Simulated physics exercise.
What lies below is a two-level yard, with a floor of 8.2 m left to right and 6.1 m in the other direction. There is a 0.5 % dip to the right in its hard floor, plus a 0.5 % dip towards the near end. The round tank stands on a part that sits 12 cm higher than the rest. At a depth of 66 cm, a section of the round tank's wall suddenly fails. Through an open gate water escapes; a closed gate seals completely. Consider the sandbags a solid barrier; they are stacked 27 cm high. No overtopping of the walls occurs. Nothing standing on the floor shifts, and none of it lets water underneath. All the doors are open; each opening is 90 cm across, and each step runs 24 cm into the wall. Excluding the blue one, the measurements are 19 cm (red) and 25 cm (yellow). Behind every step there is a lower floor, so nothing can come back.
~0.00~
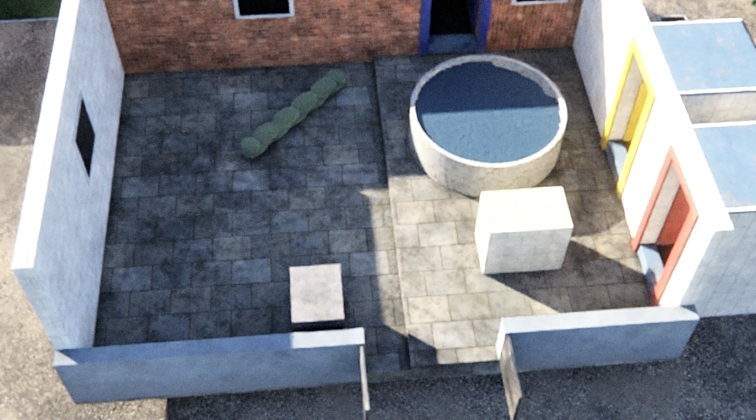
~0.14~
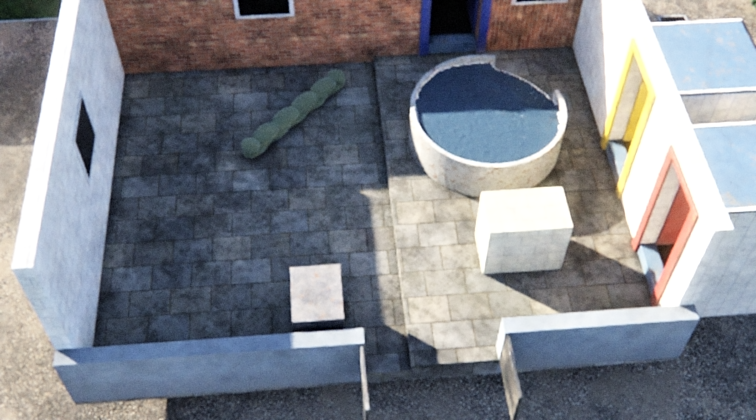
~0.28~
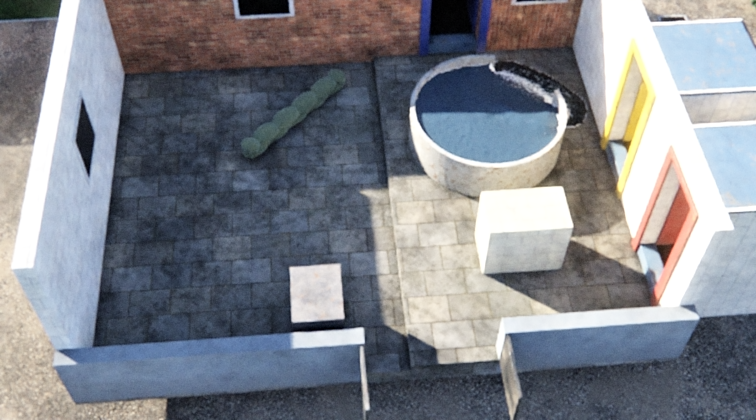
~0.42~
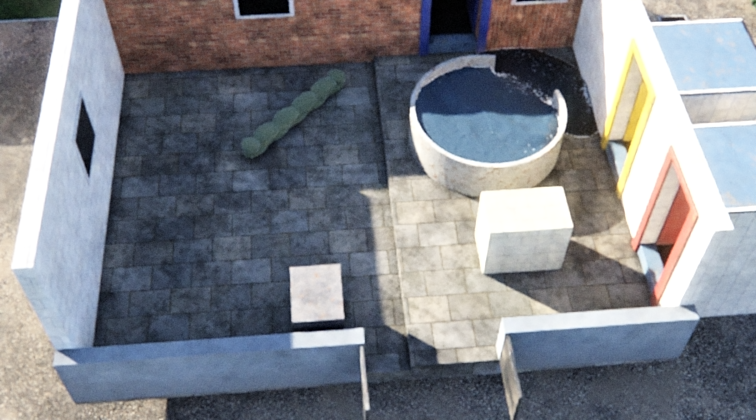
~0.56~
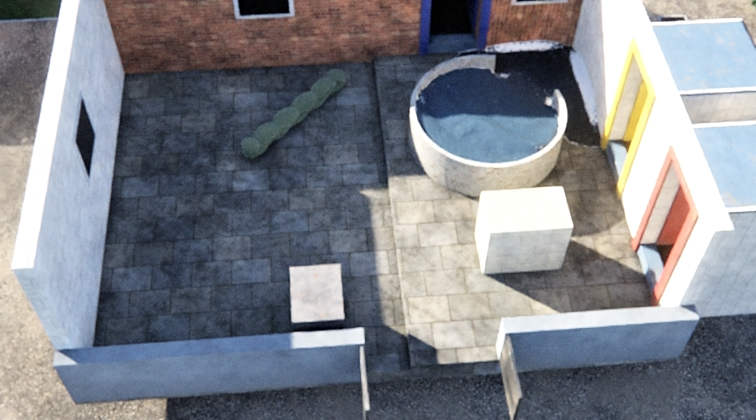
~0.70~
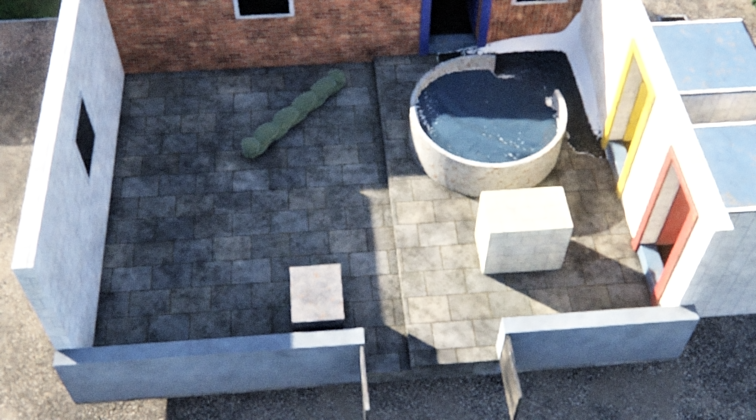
To begin with, still water fills a round tank in a walled yard, with a blue door behind it and yellow and red doors to the right. A section of the tank's far wall gives way, and water pours out, spreading darkly over the paving behind and reaching the blue door.
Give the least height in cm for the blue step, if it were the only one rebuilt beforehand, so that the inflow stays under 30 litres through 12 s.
It needs to be at least 12.5 cm or so.
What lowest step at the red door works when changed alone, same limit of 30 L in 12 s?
The red door needs around 9.0 cm.
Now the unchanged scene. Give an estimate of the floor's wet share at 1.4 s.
Close to 10 per cent of it is wet.
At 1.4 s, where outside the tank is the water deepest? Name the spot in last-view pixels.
Check close to (571, 87).
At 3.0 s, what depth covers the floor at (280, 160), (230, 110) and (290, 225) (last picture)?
Roughly 0, 0 and 0 centimetres.
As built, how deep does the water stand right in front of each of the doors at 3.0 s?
The blue door has 18 cm, the red door 4 cm and the yellow door 10 cm.
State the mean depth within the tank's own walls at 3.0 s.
Some 29 cm.
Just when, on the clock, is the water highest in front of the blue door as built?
2.4 s.
After 1.4 s water covers 10 % of the floor, deepest (57 cm) near (571, 87); 7 cm at the blue door, 0 litres in over its 23 cm step.
After 3.0 s water covers 30 % of the floor, deepest (35 cm) near (581, 87); 18 cm at the blue door, 0 litres in over its 23 cm step.
After 12.0 s water covers 95 % of the floor, deepest (12 cm) near (284, 364); 6 cm at the blue door, 0 litres in over its 23 cm step.
At the blue door as built, the water arrived by 0.7 s and peaked near 19 cm at 2.4 s.
Run again over the same 12 s with other heights there, 47 litres in over 10.5 cm, 16 litres over 14.5 cm. The limit of 30 litres is kept from about 12.5 cm up.
